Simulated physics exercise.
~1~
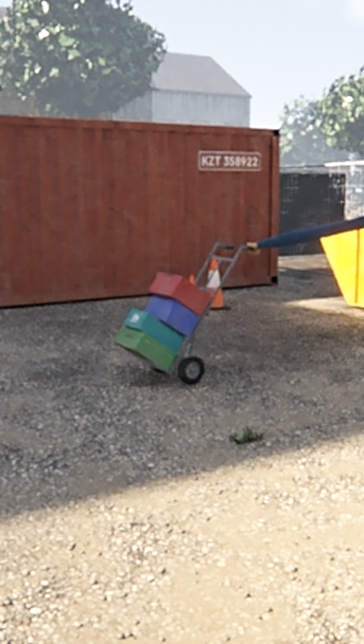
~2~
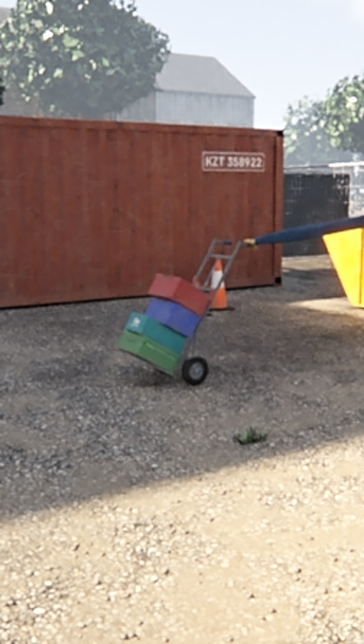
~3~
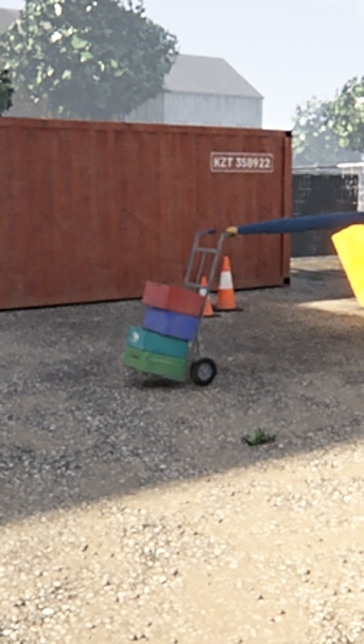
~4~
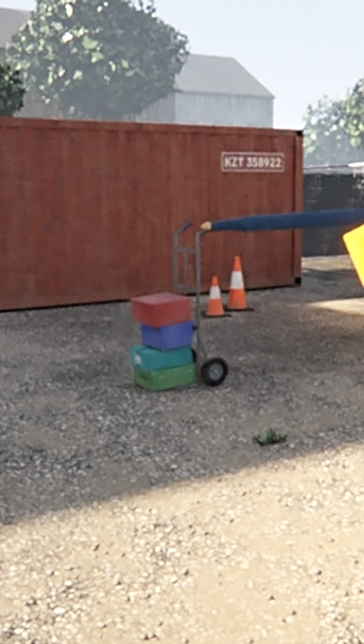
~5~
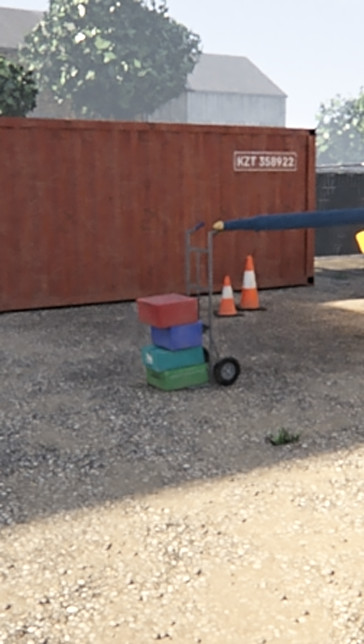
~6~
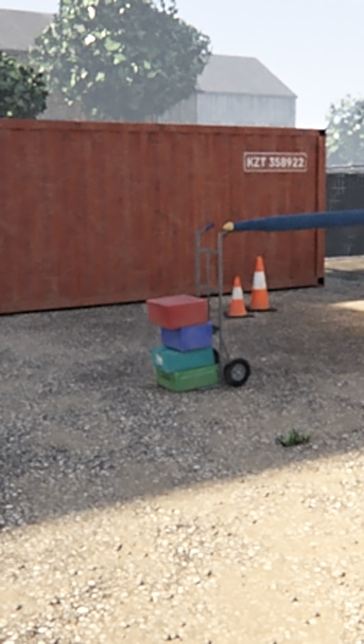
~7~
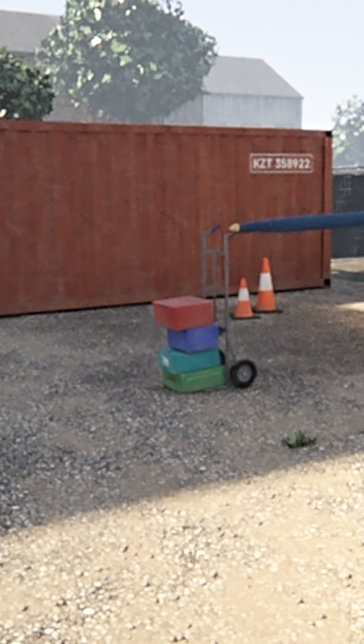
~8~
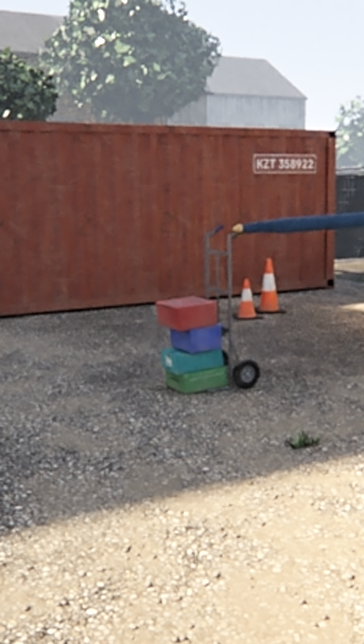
A two-wheeled hand truck leans back with a stack of four boxes, red on top, then blue, turquoise and green, on a sunlit gravel yard. Seen from the side at a short distance, it stands before a rust-red shipping container, its handle held by a long blue arm reaching in from the right, with orange cones behind. The arm swings the truck upright, and the boxes tip level with it until the plate meets the ground. The view drifts slightly left. The truck stays held upright, and the stack remains standing in order, slightly uneven.
